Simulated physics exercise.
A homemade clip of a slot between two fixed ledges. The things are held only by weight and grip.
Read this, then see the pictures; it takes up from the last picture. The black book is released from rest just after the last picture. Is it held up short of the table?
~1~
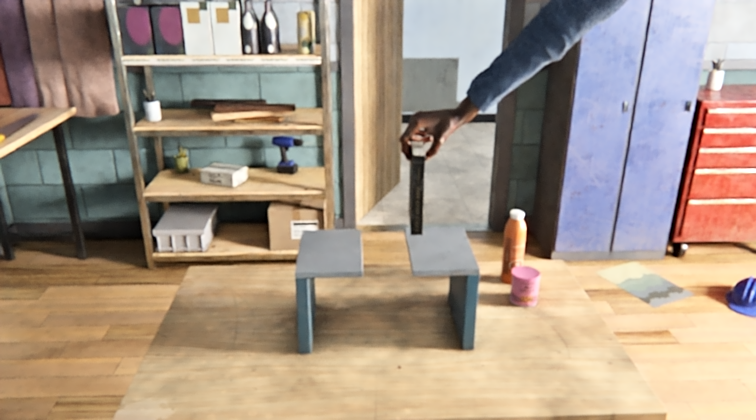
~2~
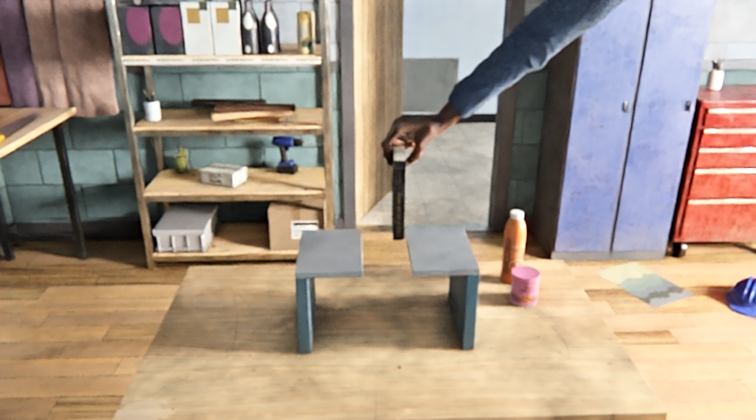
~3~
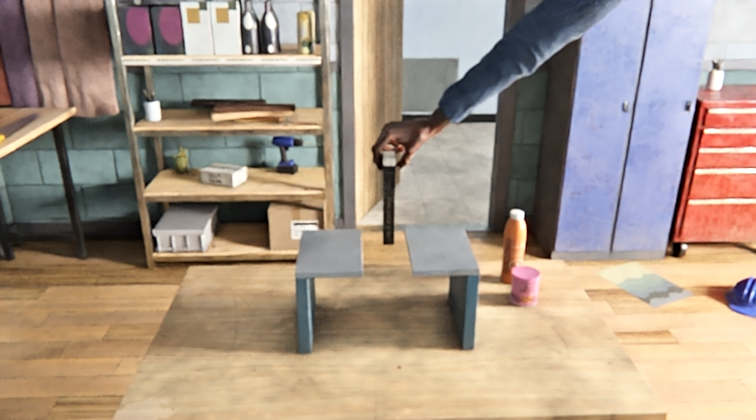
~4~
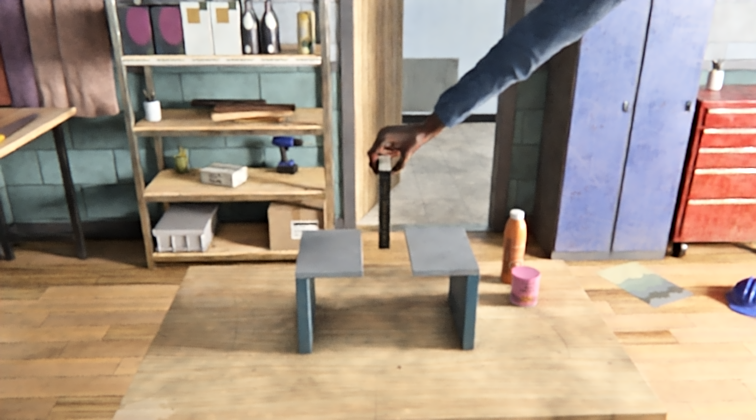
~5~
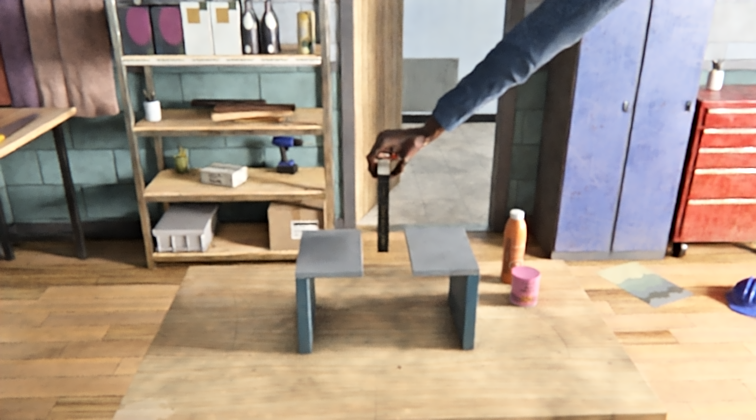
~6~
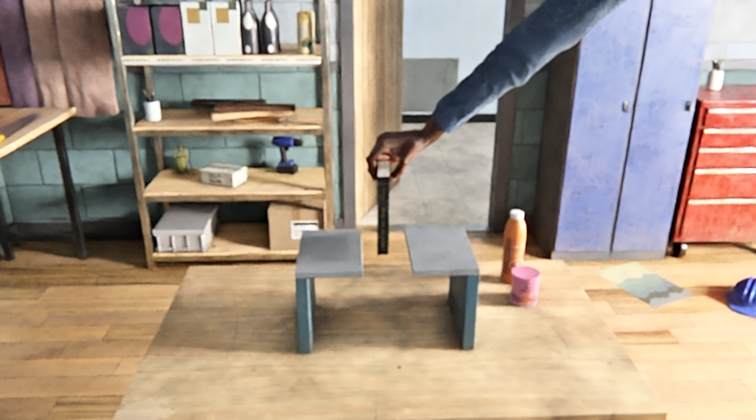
It passes the gap.
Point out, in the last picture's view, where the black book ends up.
It ends up near (383, 293).
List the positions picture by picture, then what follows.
The first picture shows on its way; black book (416, 185); pink tin (525, 287).
The second picture shows on its way; black book (398, 190); pink tin (525, 287).
The third picture shows on its way; black book (389, 194); pink tin (525, 287).
The fourth picture shows on its way; black book (385, 199); pink tin (525, 287).
The fifth picture shows poised above the slot; black book (383, 202); pink tin (525, 287).
The sixth picture shows poised above the slot; black book (383, 204); pink tin (525, 287).
Then, 0.20 s on from there, black book shifted a little near (383, 223).
Then, 0.30 s on from there, black book shifted about its own width near (383, 276).
Then, 0.40 s on from there, black book shifted about its own width near (383, 288).
In the end, moved from the start, black book; the other 2 unmoved. At the end, from the last picture's camera, black book near (383, 293). The book goes down the gap.
